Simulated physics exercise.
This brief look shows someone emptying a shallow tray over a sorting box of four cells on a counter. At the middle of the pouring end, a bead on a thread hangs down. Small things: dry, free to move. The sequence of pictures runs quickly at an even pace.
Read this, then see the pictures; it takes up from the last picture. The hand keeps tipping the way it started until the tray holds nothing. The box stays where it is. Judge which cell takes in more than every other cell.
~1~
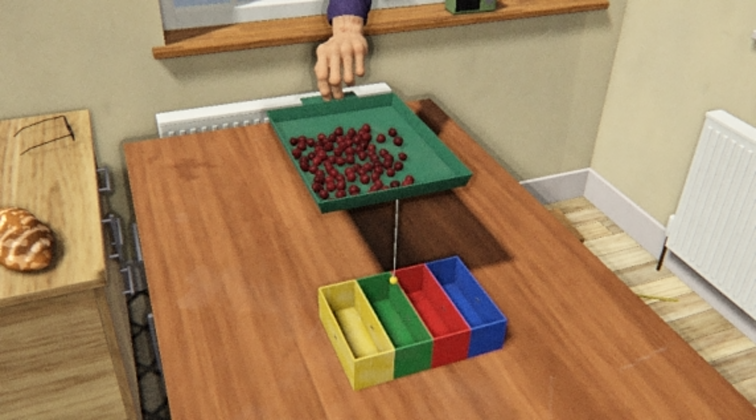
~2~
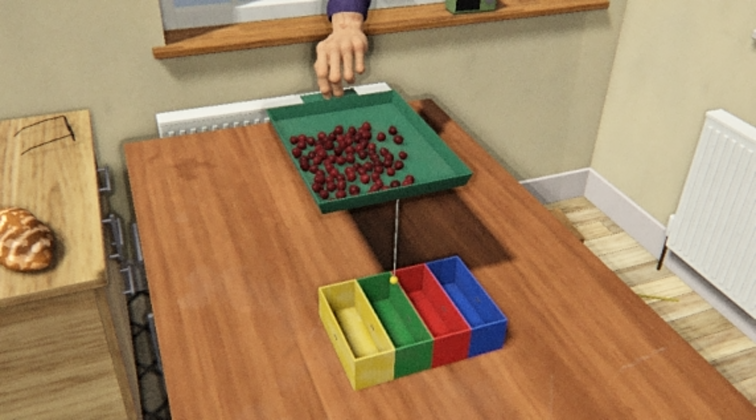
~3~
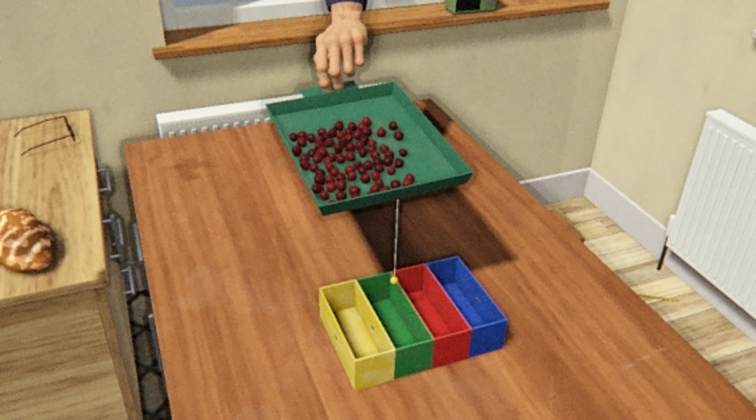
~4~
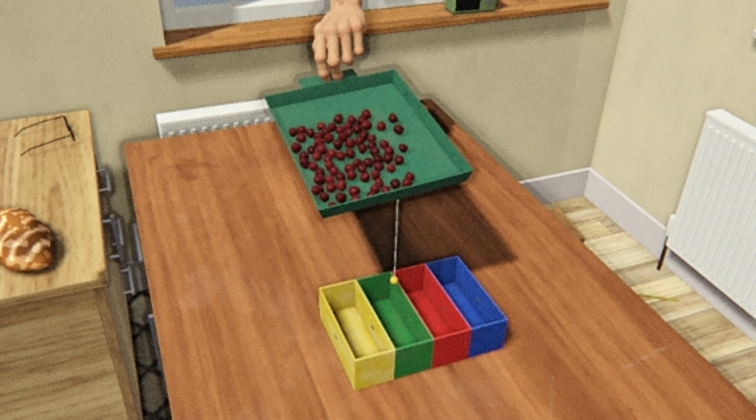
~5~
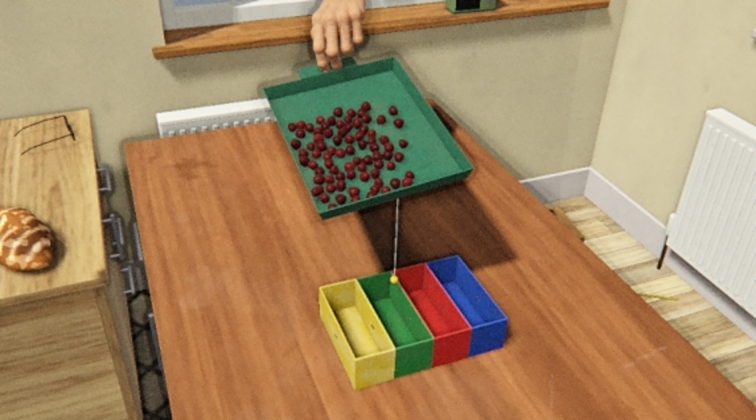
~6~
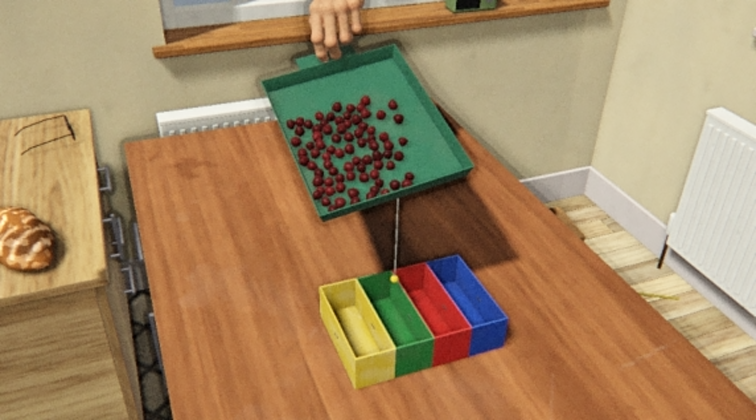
The yellow cell takes in the most.
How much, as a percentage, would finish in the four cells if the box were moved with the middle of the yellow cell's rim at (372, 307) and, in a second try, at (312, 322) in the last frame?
You'd get 20 per cent first and 100 per cent second.
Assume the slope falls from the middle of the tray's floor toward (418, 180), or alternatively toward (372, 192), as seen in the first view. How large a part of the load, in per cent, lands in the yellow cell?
Roughly 0 percent, then 30 percent.
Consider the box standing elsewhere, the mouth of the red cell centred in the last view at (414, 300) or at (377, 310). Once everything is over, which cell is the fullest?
That yellow cell; green.
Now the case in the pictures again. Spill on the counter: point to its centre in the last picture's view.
Approximately (280, 354).
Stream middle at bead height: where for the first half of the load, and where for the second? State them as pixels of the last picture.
I'd put it at roughly (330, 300), and after that at roughly (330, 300).
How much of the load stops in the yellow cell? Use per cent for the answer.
About 40 in every hundred pieces.
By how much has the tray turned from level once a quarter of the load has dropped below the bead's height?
My estimate is some 95 degrees.
Shortly afterwards, tray tipped steeply; the whole lot on the tray.
Next, tray tipped past a quarter turn; a little on the tray; near a third in the yellow cell; only a few in the green cell; near half falling or outside the box.
Some moments later, tray tipped past a quarter turn; near a third in the yellow cell; a little in the green cell; near half falling or outside the box.
In the end, tray tipped past a quarter turn; near a third in the yellow cell; a little in the green cell; none at all in the red cell; none at all in the blue cell; near half outside the box.
